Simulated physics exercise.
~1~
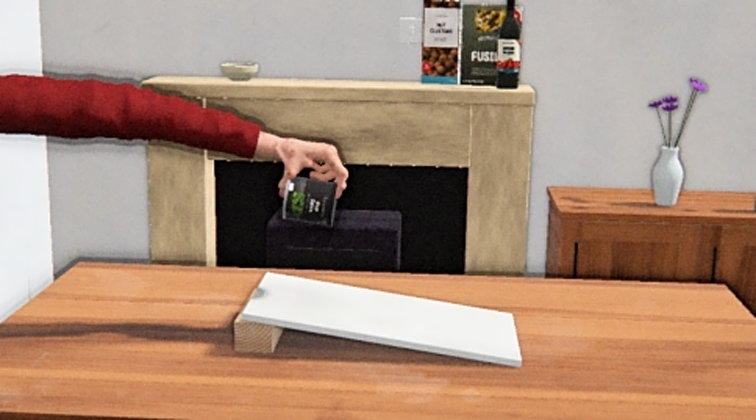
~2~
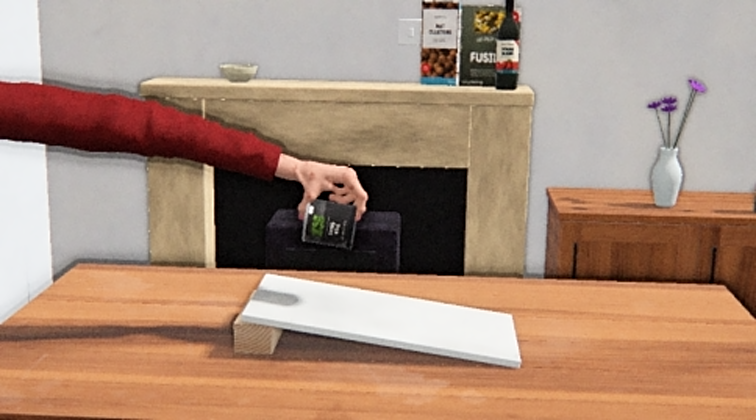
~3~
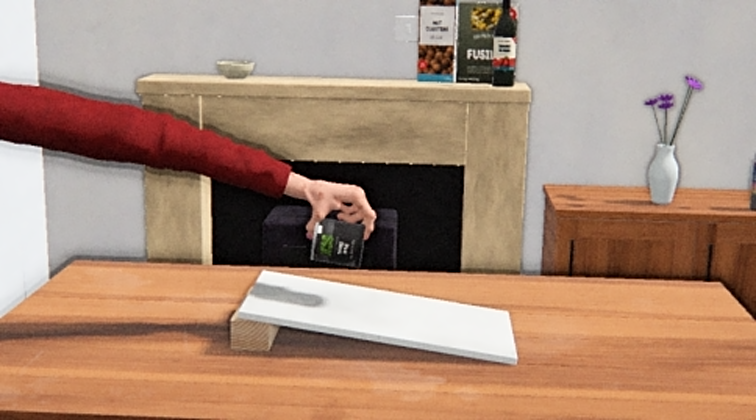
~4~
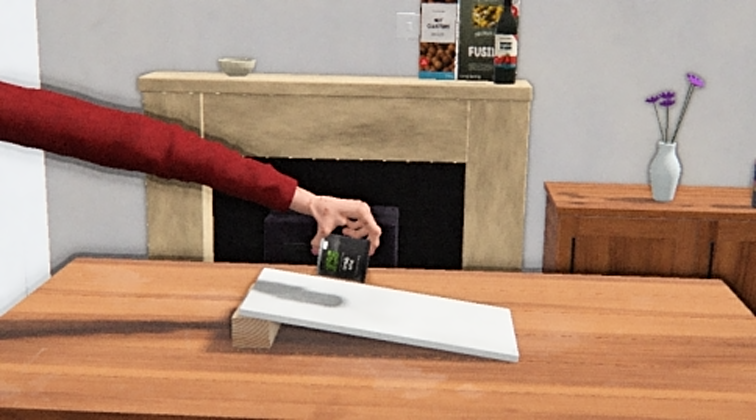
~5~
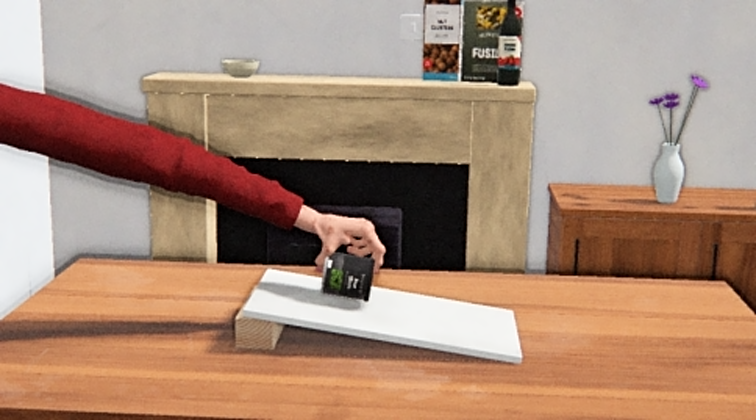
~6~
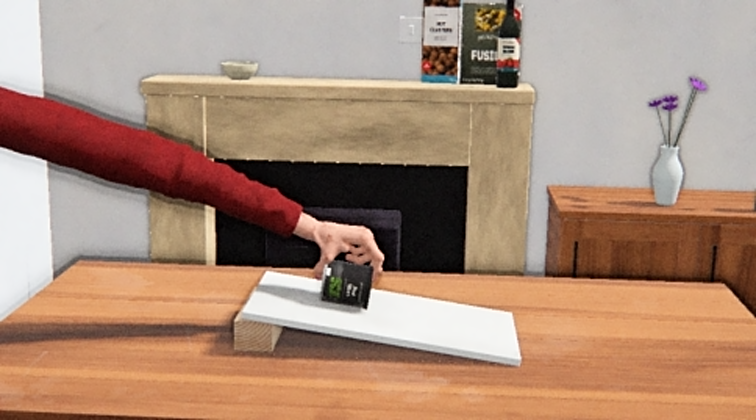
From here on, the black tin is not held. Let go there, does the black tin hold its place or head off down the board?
The black tin holds its place.
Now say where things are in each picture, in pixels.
Coming down; black tin (311, 201), in the first picture.
Coming down; black tin (331, 224), in the second picture.
Coming down; black tin (339, 242), in the third picture.
Coming down; black tin (344, 258), in the fourth picture.
Coming down; black tin (349, 276), in the fifth picture.
Set down, still held; black tin (348, 284), in the sixth picture.
Then, 0.20 s after the last picture, nothing has stirred.
Then, 0.40 s after the last picture, black tin resting near (348, 284).
At rest, it is in place. Seen from the same camera at the end, black tin near (348, 284). The black tin remains at rest.
